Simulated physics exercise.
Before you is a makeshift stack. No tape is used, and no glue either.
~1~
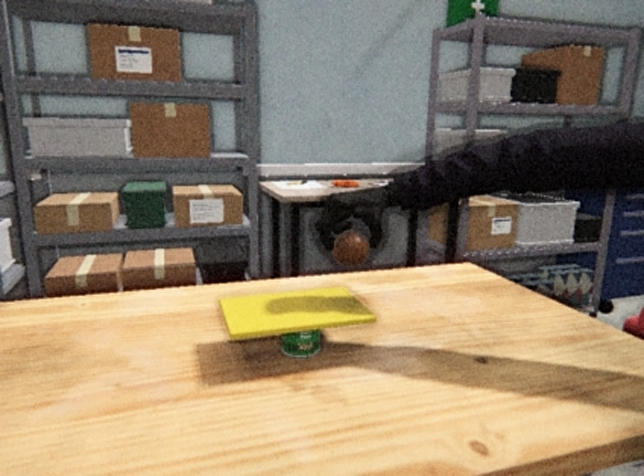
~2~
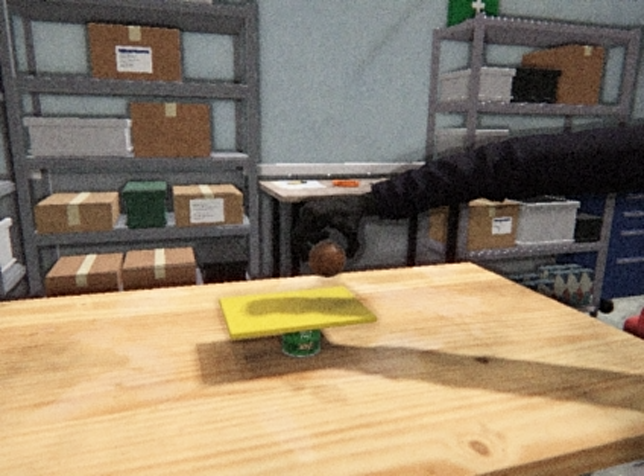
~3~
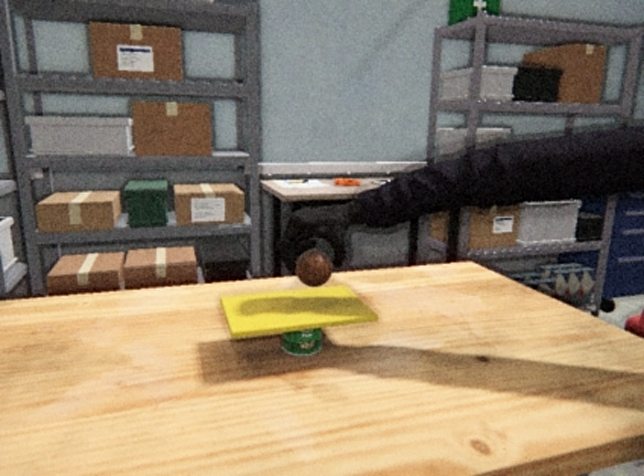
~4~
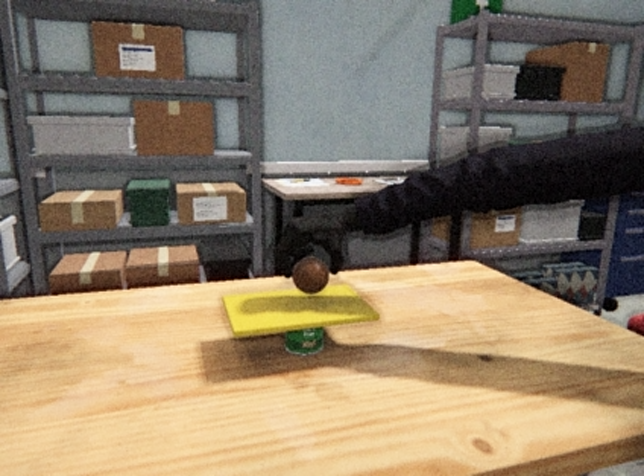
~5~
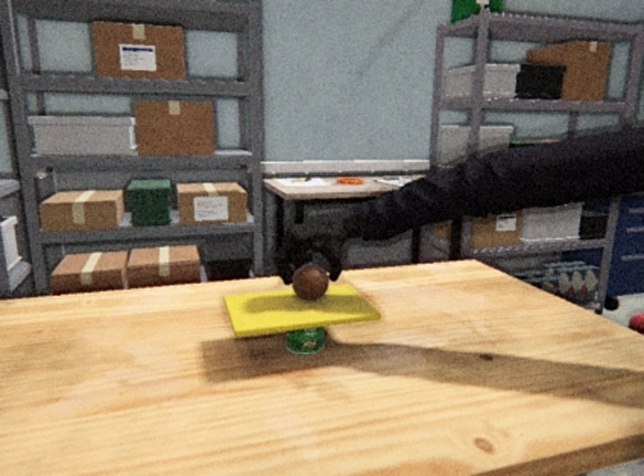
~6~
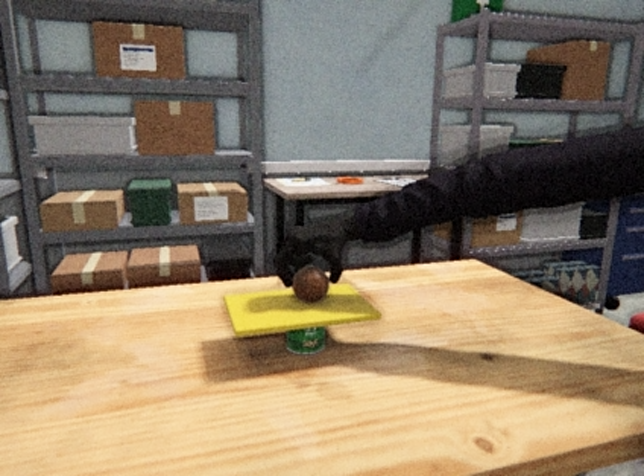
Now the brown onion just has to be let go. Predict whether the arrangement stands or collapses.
The stack stays intact.
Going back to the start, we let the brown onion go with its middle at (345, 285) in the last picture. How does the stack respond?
Well, it survives then.
Then, 0.10 s past the last view, nothing moves.
Then, 0.40 s past the last view, brown onion resting near (311, 285).
Finally, all 3 still in place. Final places as the last picture's camera would see them, brown onion near (311, 285). The stack stays up.
